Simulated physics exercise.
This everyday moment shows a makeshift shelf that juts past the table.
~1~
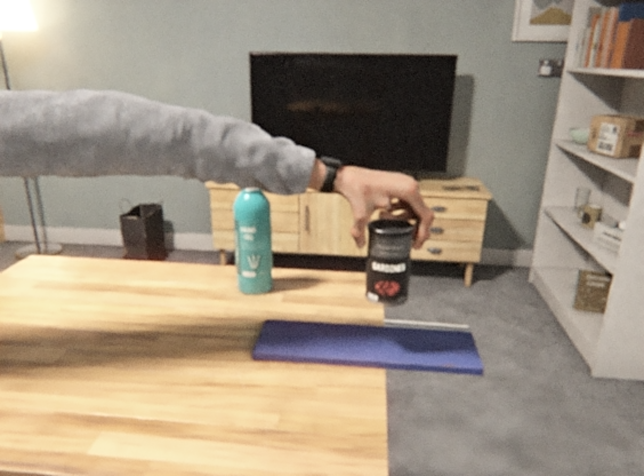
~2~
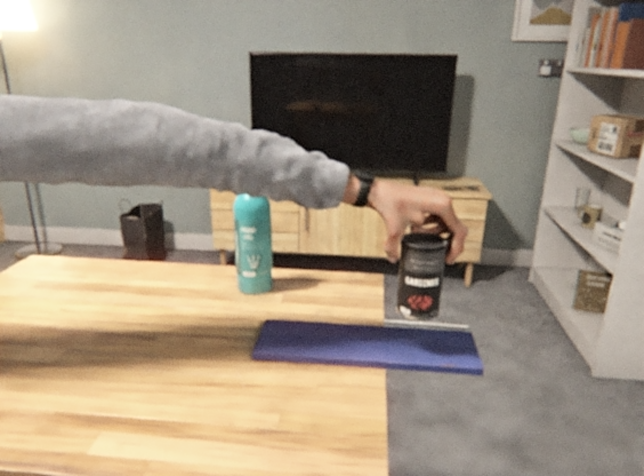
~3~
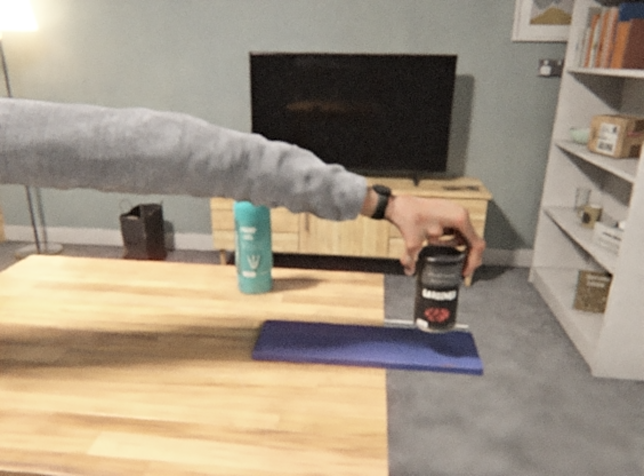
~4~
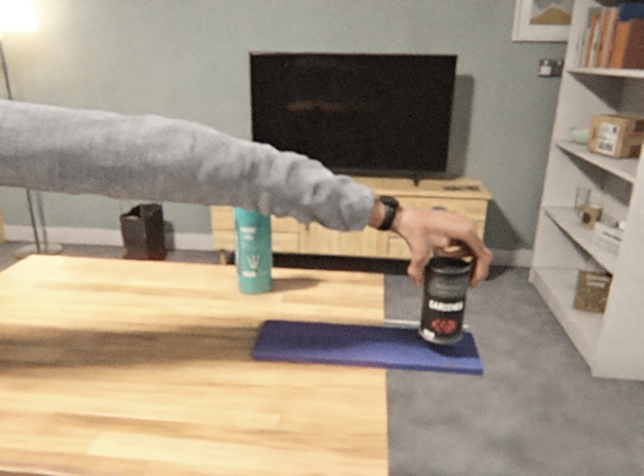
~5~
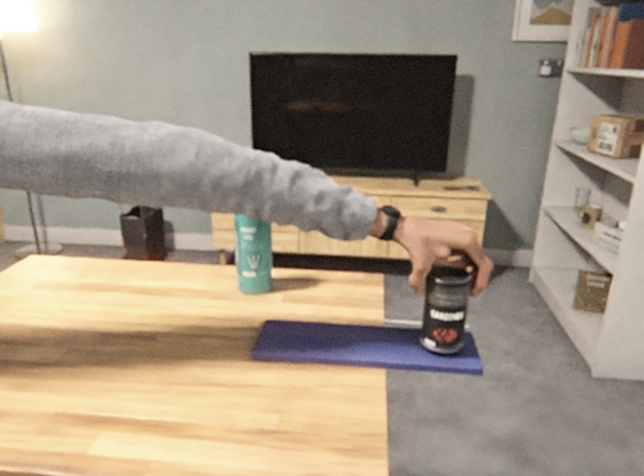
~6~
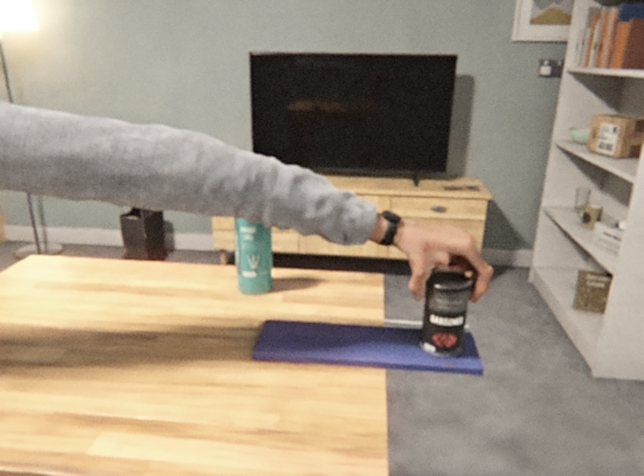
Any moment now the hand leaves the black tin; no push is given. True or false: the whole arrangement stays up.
False, it comes down.
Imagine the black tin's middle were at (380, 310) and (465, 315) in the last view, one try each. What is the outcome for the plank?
Stays put, then Topples.
Then, 0.40 s after the last picture, black tin now down on the floor or falling; blue plank tipped 56° from how it was.
Then, 0.60 s after the last picture, blue plank now down on the floor or falling.
Then, 0.70 s after the last picture, things are still on the move.
Then, 1.00 s after the last picture, as before.
By the end, down on the floor or falling, black tin and blue plank; turquoise bottle in place. The plank goes over.
